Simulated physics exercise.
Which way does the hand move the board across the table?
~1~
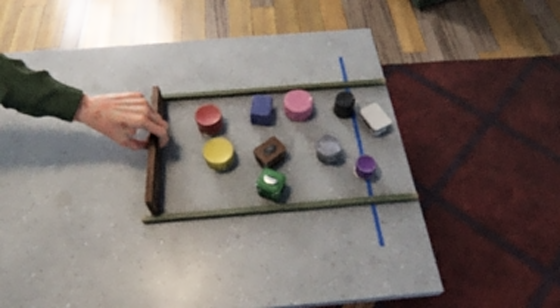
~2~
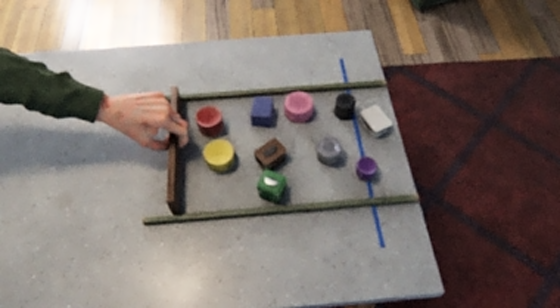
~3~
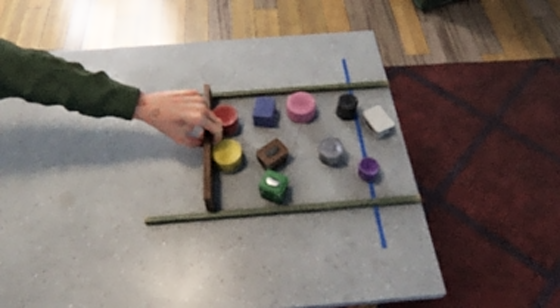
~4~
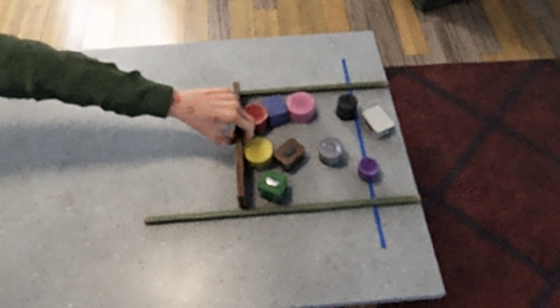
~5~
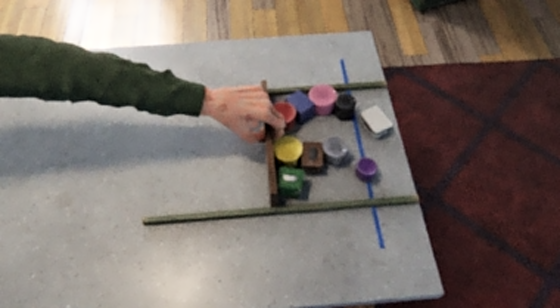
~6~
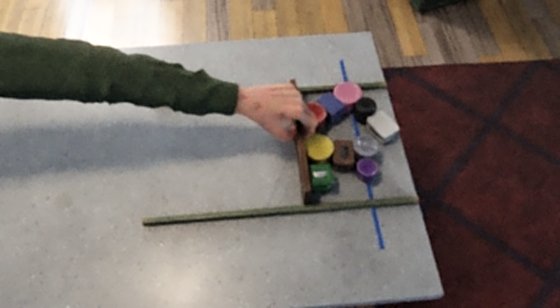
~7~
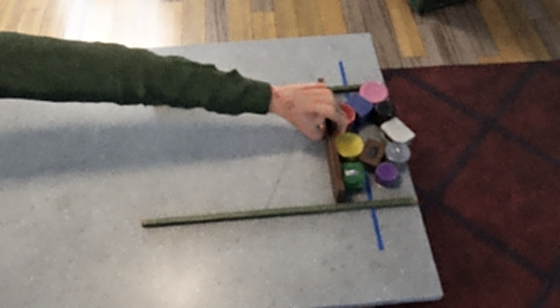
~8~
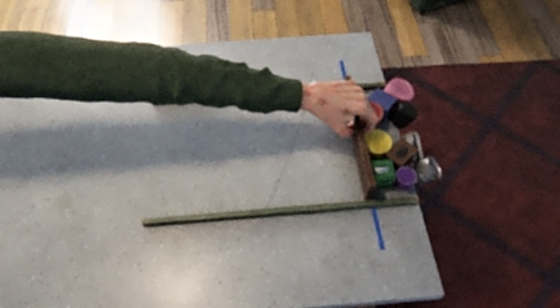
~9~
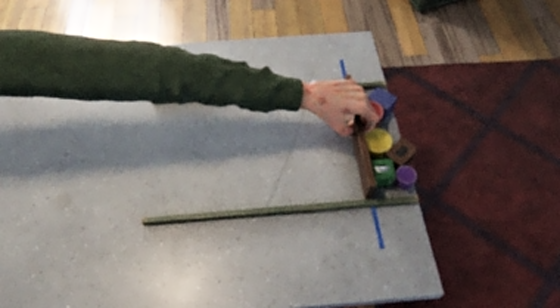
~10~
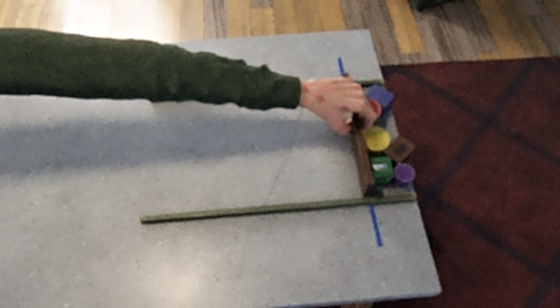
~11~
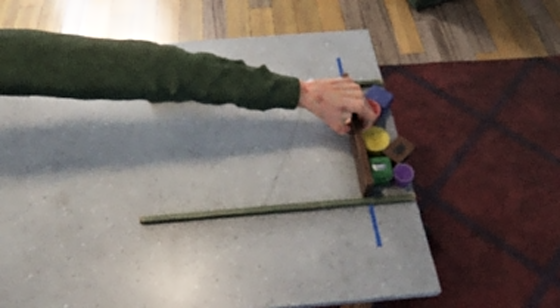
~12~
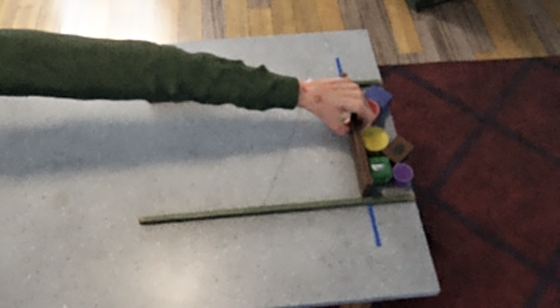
The hand pushes the board to the right, toward the edge of the table.
